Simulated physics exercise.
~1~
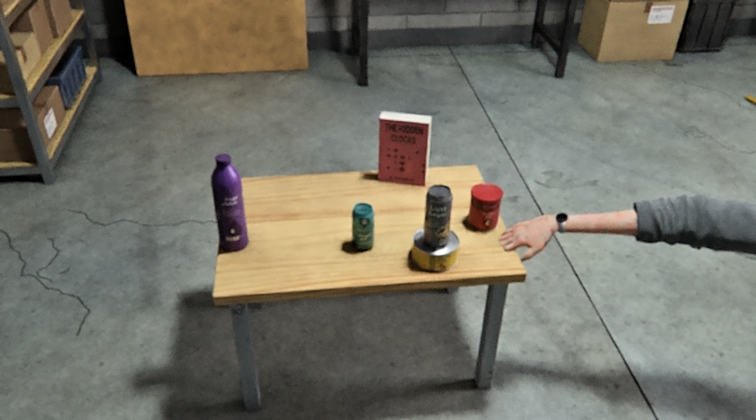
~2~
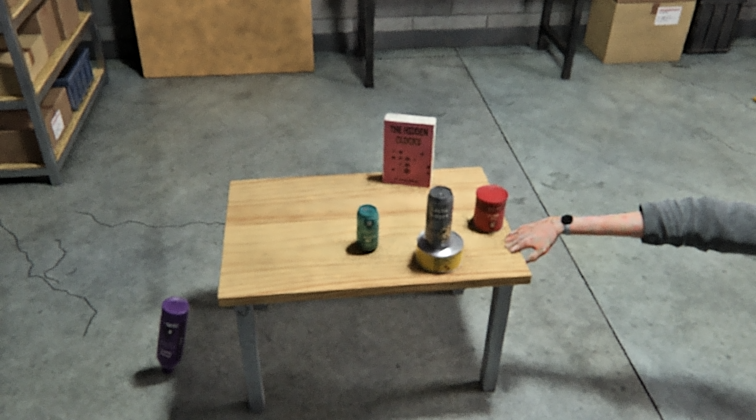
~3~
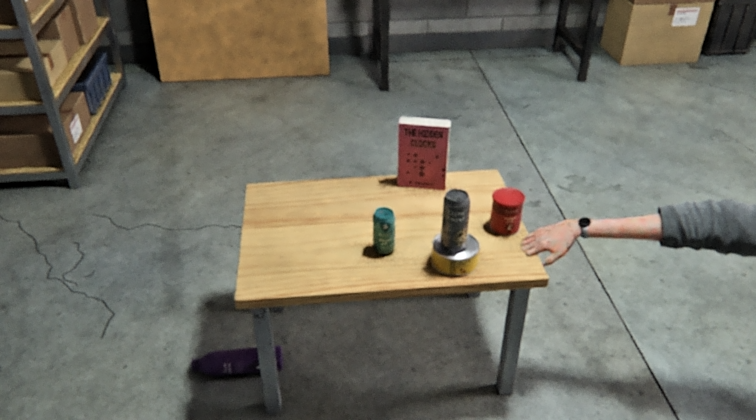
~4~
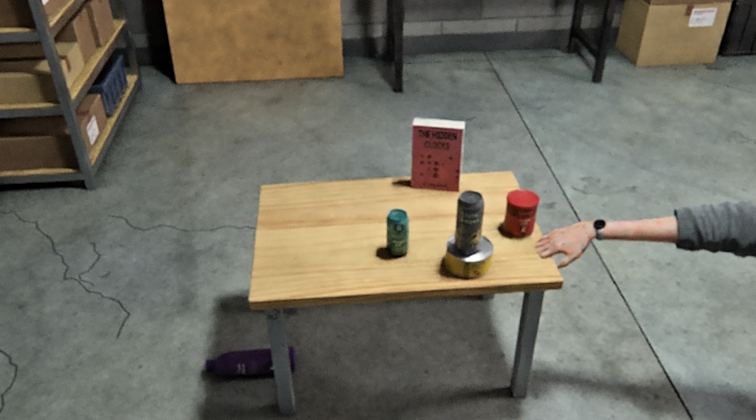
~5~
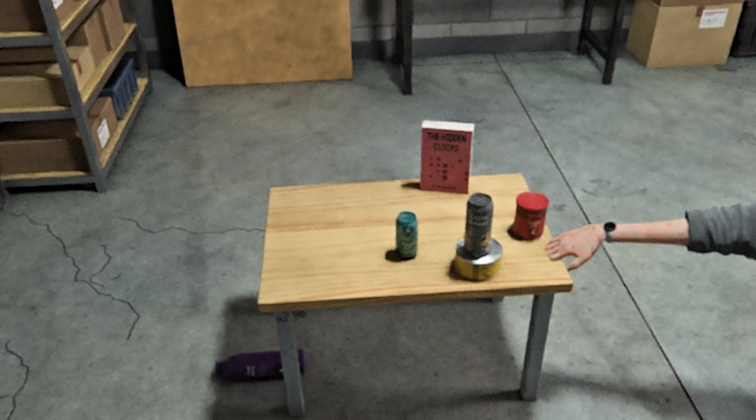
A hand rests by the table as a purple bottle falls off onto the floor.
